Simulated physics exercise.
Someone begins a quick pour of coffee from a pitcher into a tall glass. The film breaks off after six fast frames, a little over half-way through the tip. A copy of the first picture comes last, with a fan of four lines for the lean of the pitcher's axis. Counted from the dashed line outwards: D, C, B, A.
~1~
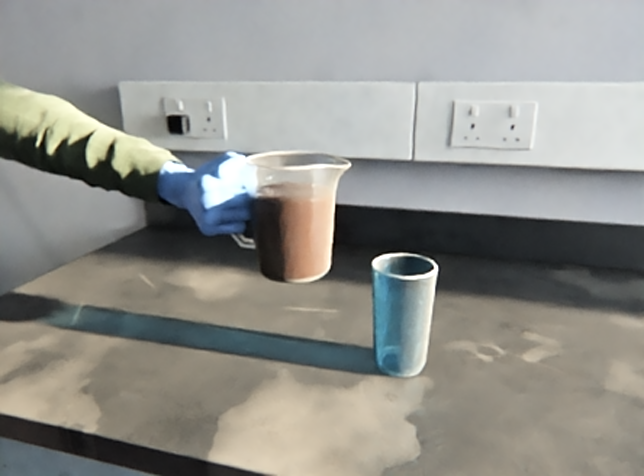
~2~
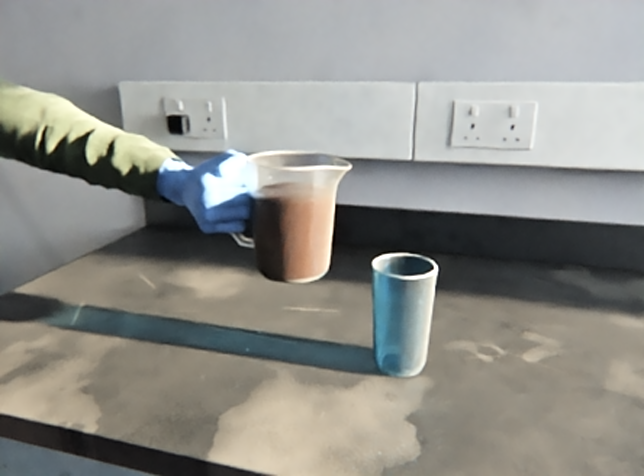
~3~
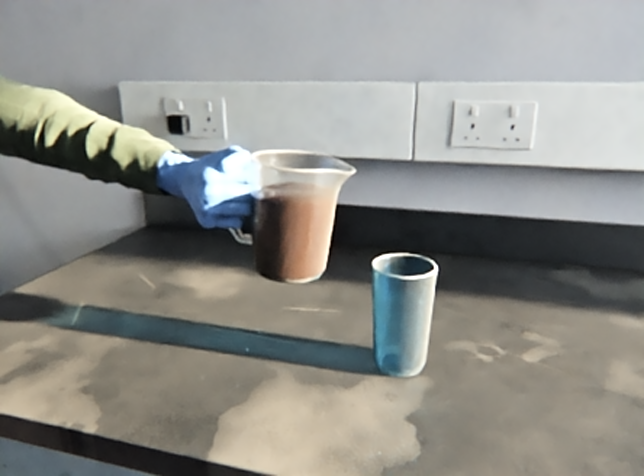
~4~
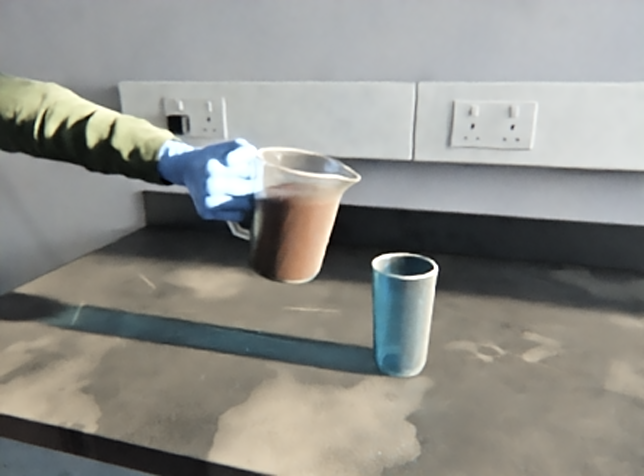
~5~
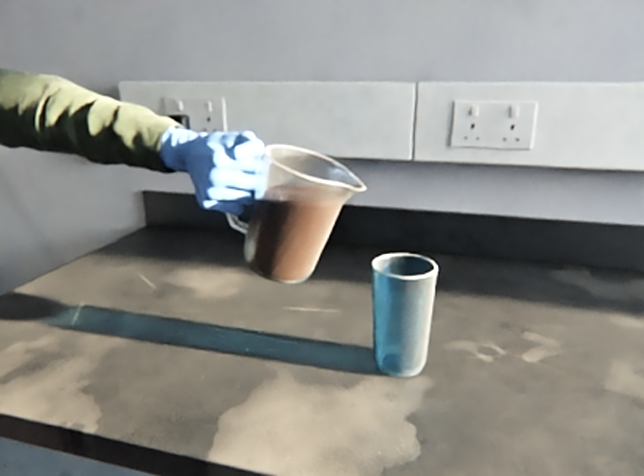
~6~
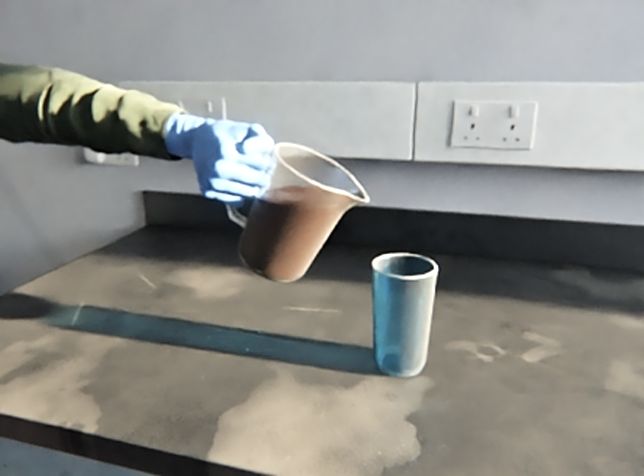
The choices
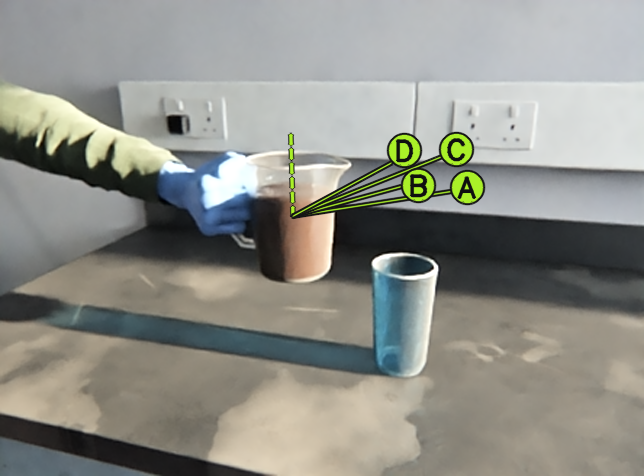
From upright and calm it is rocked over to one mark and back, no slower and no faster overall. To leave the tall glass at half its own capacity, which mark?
Use line D.
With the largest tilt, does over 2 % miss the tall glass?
Yes, it does.
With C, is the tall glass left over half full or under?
Over half.
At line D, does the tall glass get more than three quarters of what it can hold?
No.
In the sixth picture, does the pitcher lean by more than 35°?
No, it does not.
On the marked copy, A at (450, 191); B at (401, 186); C at (441, 156); D at (391, 163).
With A, the tall glass ends with about 62 % of what it can hold; 28 % of the coffee is spilt.
With B, the tall glass ends with about 70 % of what it can hold; 11 % of the coffee is spilt.
With C, the tall glass ends with about 66 % of what it can hold.
With D, the tall glass ends with about 49 % of what it can hold.
